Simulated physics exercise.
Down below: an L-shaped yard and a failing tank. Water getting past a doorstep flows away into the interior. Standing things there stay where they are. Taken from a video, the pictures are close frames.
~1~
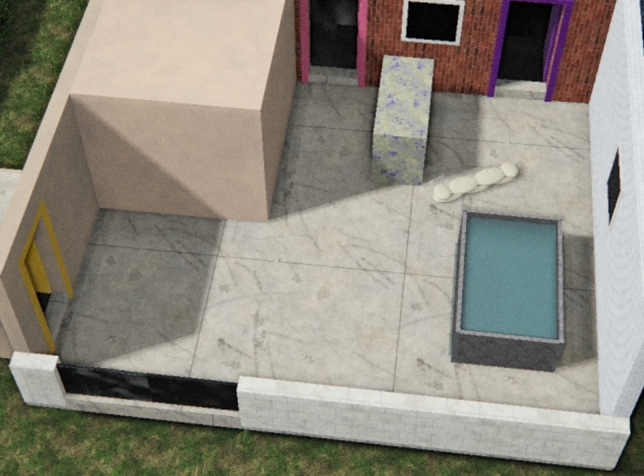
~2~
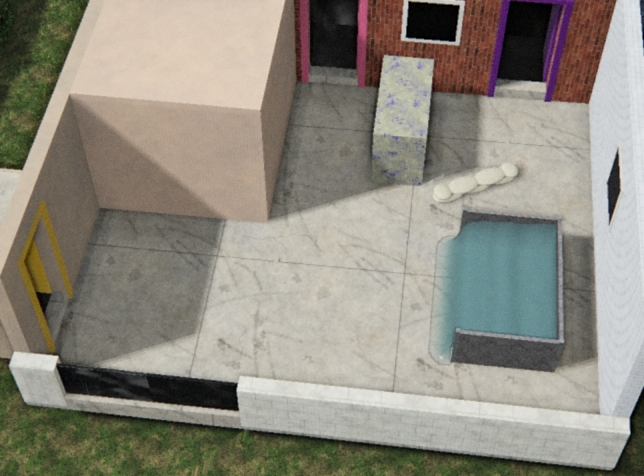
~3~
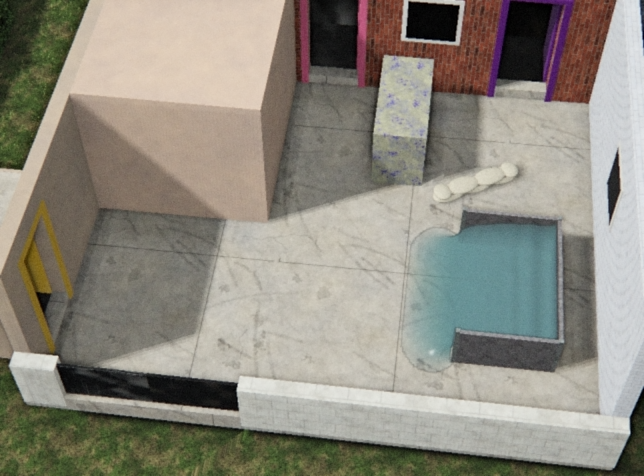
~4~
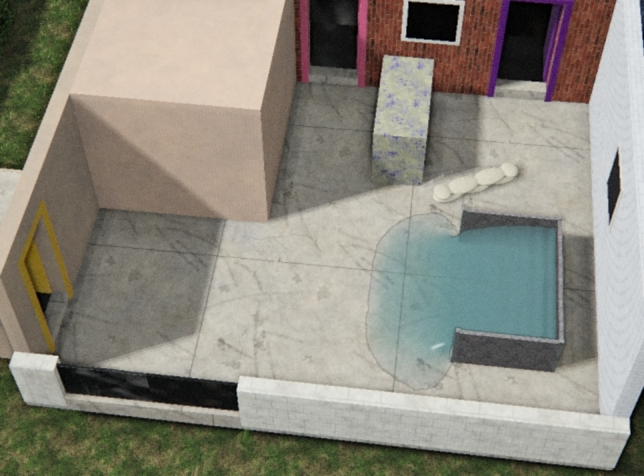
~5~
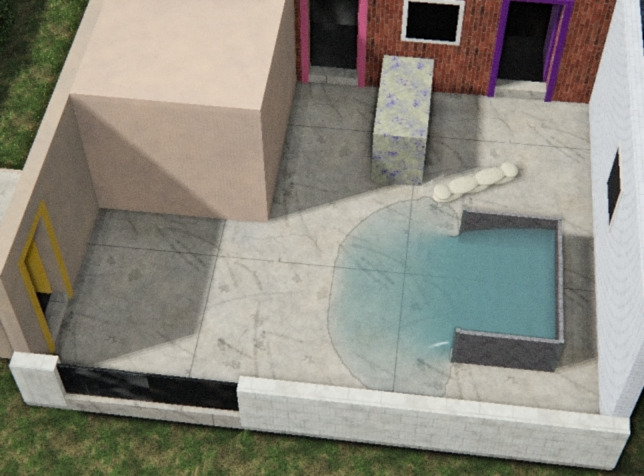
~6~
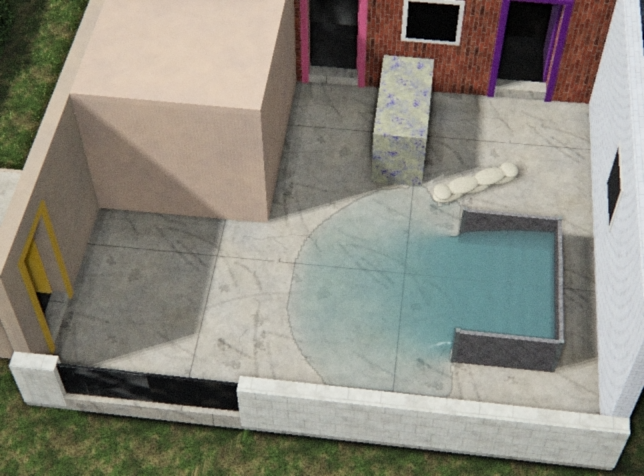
Walled courtyard with brick and plaster walls, a rectangular tank's left side opening and blue water spreading leftward across the pale paving.
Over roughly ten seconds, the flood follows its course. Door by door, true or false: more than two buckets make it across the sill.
Purple door: False; pink door: False; yellow door: True.
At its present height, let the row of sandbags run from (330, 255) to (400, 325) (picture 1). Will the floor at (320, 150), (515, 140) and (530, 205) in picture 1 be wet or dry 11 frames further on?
Going point by point, I'd say waterlogged, then left untouched, then left untouched.
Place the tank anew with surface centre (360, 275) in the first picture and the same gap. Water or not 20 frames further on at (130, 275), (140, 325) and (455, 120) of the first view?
In that order: Awash, wet, no water.
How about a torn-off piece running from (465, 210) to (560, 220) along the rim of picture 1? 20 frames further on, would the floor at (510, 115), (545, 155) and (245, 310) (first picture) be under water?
First soaked through, second soaked through, third kept bare.
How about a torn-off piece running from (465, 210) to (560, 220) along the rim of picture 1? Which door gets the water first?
My pick: The purple-painted one.
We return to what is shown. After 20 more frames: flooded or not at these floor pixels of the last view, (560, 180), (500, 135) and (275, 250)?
First spot not wet, second not wet, third inundated.
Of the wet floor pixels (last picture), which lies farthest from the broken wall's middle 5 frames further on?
Front's tip: Near (126, 268).
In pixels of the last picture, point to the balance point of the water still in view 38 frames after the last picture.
Somewhere around (247, 266) in the last view.
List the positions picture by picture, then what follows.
The open tank at (510, 276) is whole and still, in the first frame.
Water pours out at (460, 288) and has run to (456, 239), in the second frame.
Water pours out at (460, 290) and has run to (430, 233), in the third frame.
Water pours out at (460, 292) and has run to (398, 375), in the fourth frame.
The front is at (380, 215), out from the gap at (460, 292), in the fifth frame.
Water pours out at (460, 292) and has run to (308, 246), in the sixth frame.
A moment on, water covers 45 % of the floor; the purple door not reached, the pink door not reached, the yellow door not reached.
Next, water covers 60 % of the floor; the purple door not reached, the pink door not reached, the yellow door wet at the sill, nothing in.
Then, water covers 65 % of the floor; the purple door not reached, the pink door wet at the sill, nothing in, the yellow door over two buckets in.
Later, water covers 70 % of the floor; the purple door wet at the sill, nothing in, the pink door wet at the sill, nothing in, the yellow door over two buckets in.
In the end, water covers 90 % of the floor; the purple door wet at the sill, nothing in, the pink door wet at the sill, nothing in, the yellow door far over two buckets in.
